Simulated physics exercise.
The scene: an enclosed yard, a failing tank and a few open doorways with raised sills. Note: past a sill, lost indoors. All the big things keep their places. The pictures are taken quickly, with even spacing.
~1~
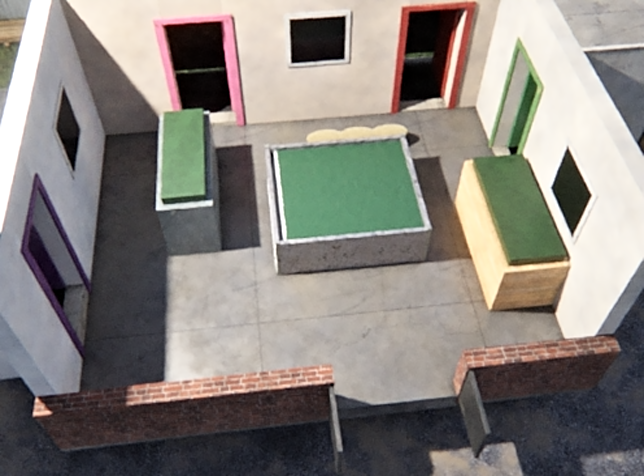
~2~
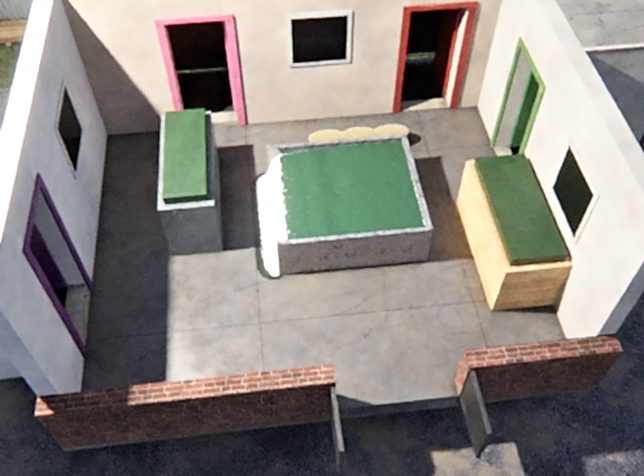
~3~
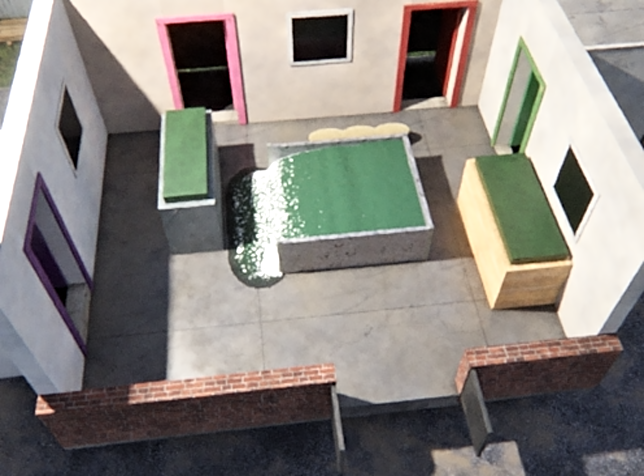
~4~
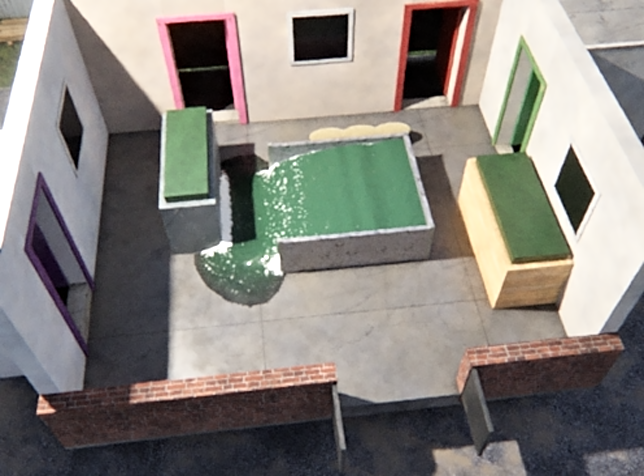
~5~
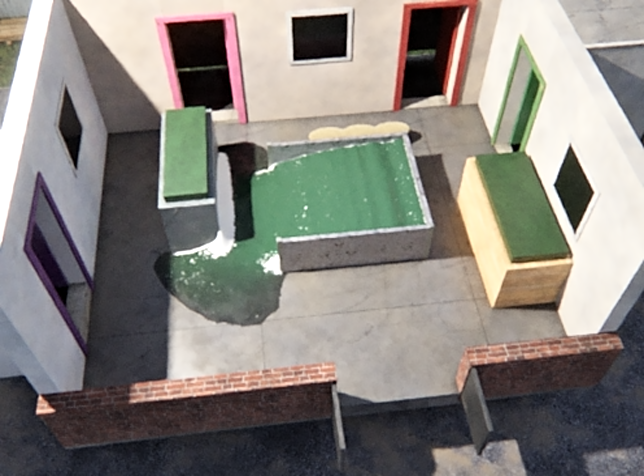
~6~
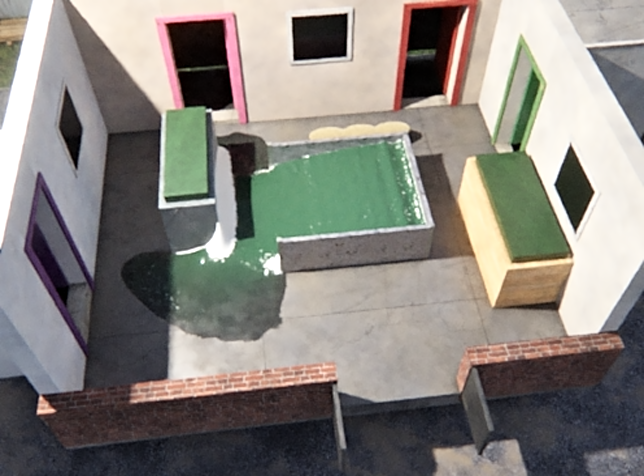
In a walled yard with coloured doorways, green liquid bursts from the left side of the central tank, foaming white at first, then spreads across the grey floor around the narrow left block and toward the brick front wall.
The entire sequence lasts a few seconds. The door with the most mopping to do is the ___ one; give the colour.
Pink.
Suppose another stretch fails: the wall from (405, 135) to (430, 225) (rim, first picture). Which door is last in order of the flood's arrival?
Last of all, the door marked purple.
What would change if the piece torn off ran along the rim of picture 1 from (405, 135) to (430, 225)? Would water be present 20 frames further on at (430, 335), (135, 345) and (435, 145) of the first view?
Listed as asked, the three spots end up wetted, still bare and wetted.
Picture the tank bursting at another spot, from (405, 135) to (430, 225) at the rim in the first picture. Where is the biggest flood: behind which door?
I'd say the green door.
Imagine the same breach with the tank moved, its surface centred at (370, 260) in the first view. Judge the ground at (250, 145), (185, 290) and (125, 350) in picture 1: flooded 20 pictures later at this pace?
In the order given: Wetted, wetted and wetted.
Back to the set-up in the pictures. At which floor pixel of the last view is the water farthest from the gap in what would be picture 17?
Roughly (81, 417).
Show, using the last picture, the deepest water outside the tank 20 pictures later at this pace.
I'd put it around (472, 105).
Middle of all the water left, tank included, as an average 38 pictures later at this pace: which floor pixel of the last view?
That puts it at around (272, 234).
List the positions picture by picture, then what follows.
In the first picture, the water tank at (344, 189) is whole and still.
In the second picture, the front is at (269, 175), out from the gap at (277, 215).
In the third picture, the front is at (247, 173), out from the gap at (278, 215).
In the fourth picture, the front is at (221, 167), out from the gap at (279, 215).
In the fifth picture, the front is at (162, 272), out from the gap at (278, 215).
In the sixth picture, the front is at (129, 275), out from the gap at (278, 215).
A moment on, water covers 30 % of the floor; red door not reached, pink door a trickle in, purple door wet at the sill, nothing in, green door not reached.
Next, water covers 45 % of the floor; red door not reached, pink door a lot in, purple door wet at the sill, nothing in, green door not reached.
Then, water covers 65 % of the floor; red door wet at the sill, nothing in, pink door a lot in, purple door wet at the sill, nothing in, green door wet at the sill, nothing in.
Later, water covers 90 % of the floor; red door a trickle in, pink door a lot in, purple door wet at the sill, nothing in, green door a trickle in.
In the end, water covers 95 % of the floor; red door some in, pink door a lot in, purple door wet at the sill, nothing in, green door some in; the pink door has let in the most.
